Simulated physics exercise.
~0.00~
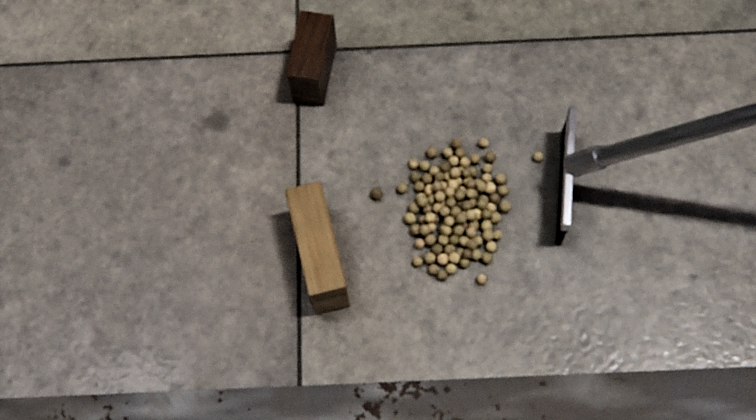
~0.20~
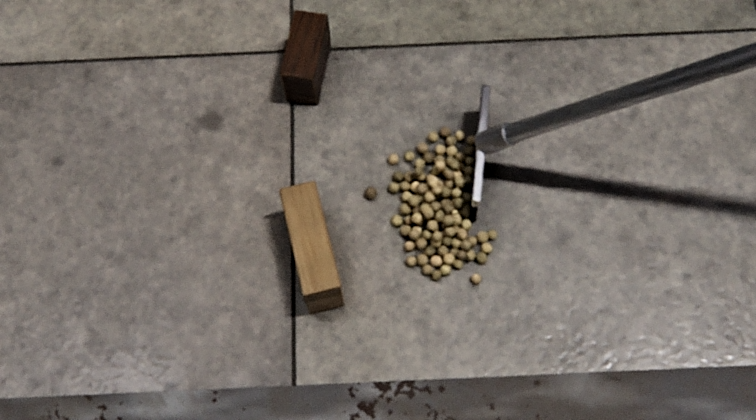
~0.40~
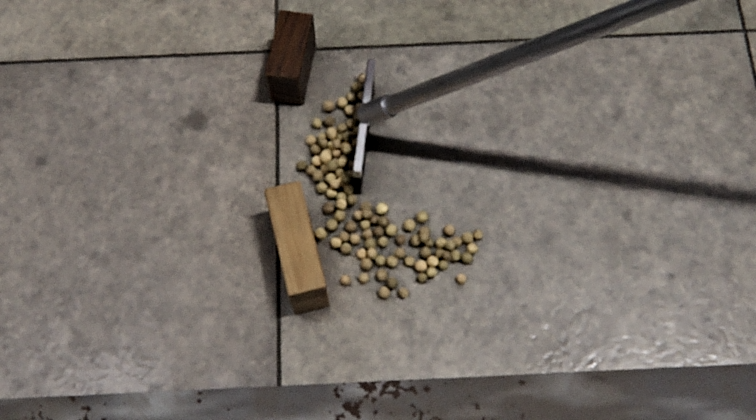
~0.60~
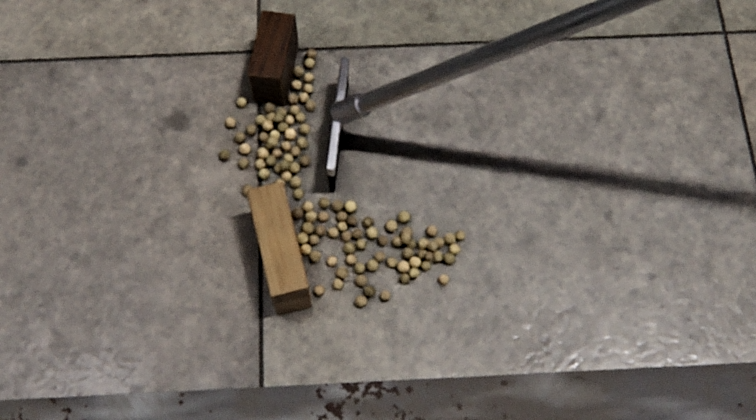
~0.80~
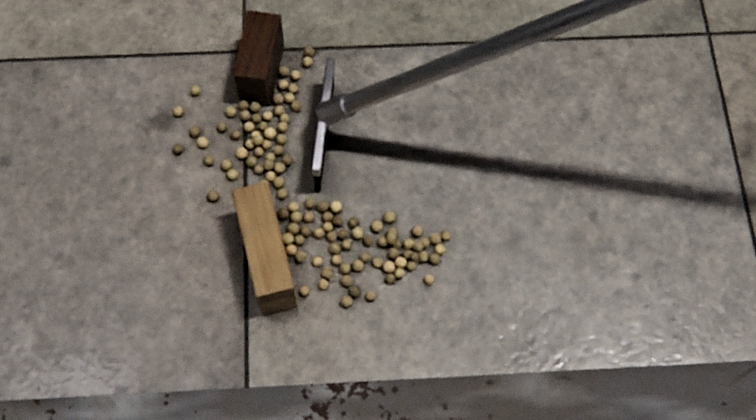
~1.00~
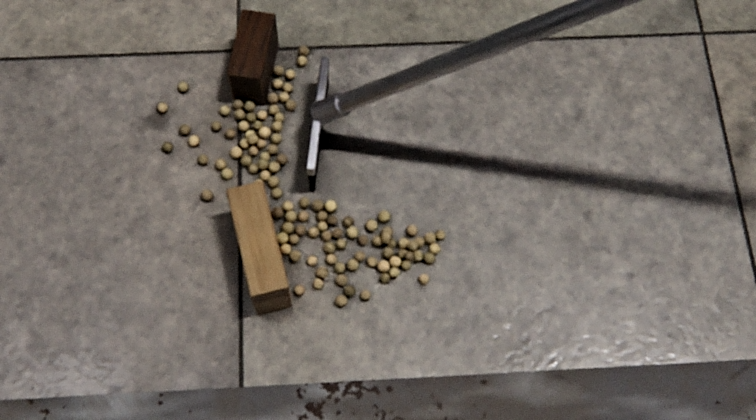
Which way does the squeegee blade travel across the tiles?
The blade travels to the left, toward the two wooden blocks.
